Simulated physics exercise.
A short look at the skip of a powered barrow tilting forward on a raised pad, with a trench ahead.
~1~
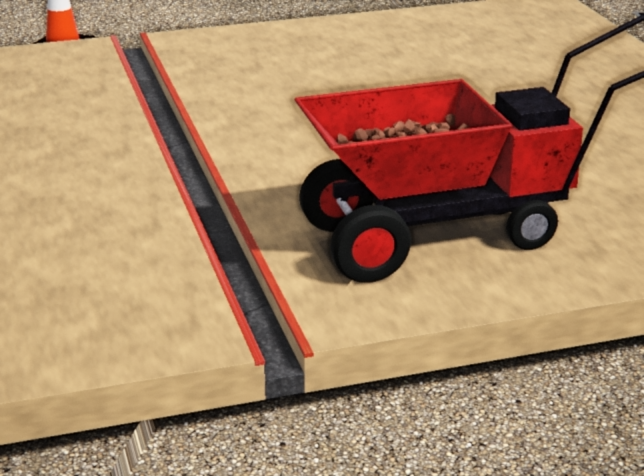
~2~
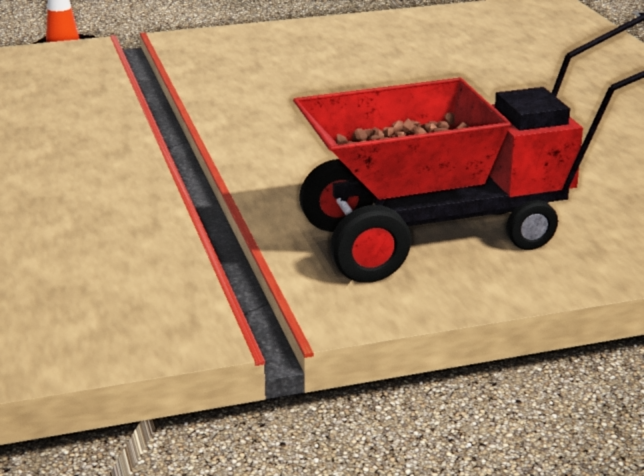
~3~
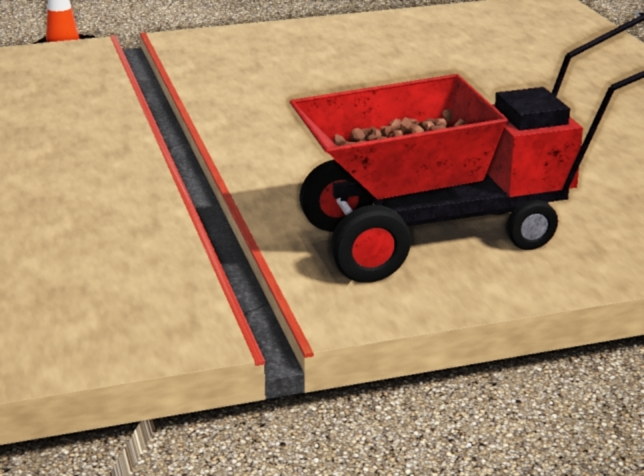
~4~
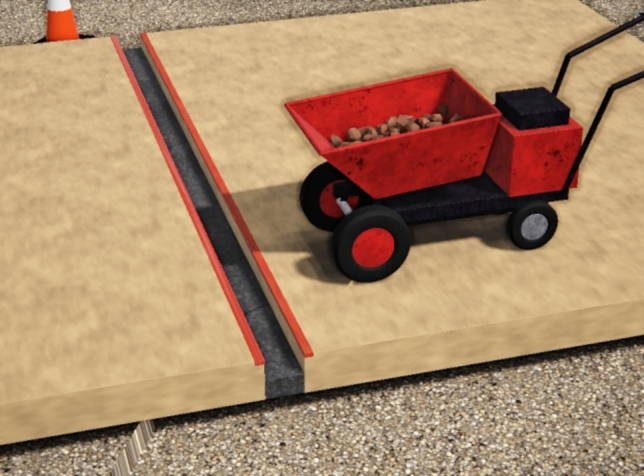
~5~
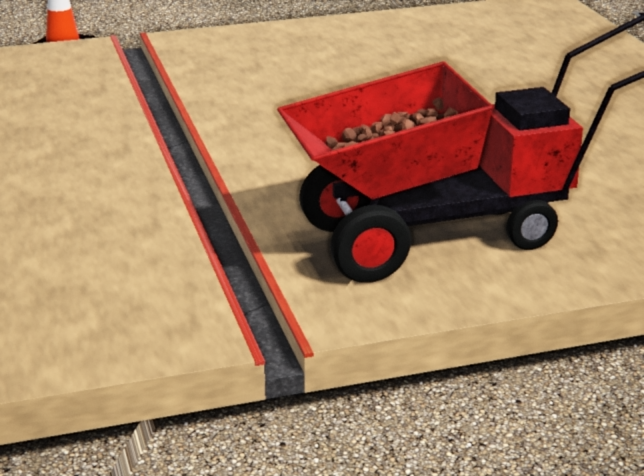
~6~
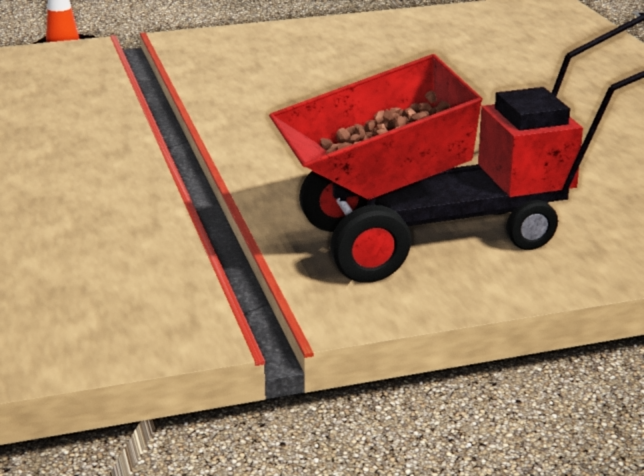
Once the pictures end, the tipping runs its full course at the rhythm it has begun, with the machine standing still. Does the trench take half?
In the trench: Less than half.
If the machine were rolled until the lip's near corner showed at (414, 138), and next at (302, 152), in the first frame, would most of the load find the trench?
One: Less than half. Two: Below a half.
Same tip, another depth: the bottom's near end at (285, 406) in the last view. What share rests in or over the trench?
It comes to 50 per cent or so.
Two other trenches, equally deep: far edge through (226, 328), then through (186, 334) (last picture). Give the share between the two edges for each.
About 60 and 100 per cent.
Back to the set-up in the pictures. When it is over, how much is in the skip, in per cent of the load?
About 10 per cent.
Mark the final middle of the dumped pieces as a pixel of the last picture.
Roughly at (209, 270).
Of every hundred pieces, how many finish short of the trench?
It comes to 0 per cent or so.
Soon after the last picture, skip tipped steeply; all in the skip.
A little later, skip tipped right over; nearly all in the skip; a stray few in or heaped over the trench; a small part beyond it.
Later still, skip tipped right over; about a quarter in the skip; about a quarter in or heaped over the trench; about half beyond it.
At rest, skip tipped right over; a small part in the skip; about a third in or heaped over the trench; about half beyond it.
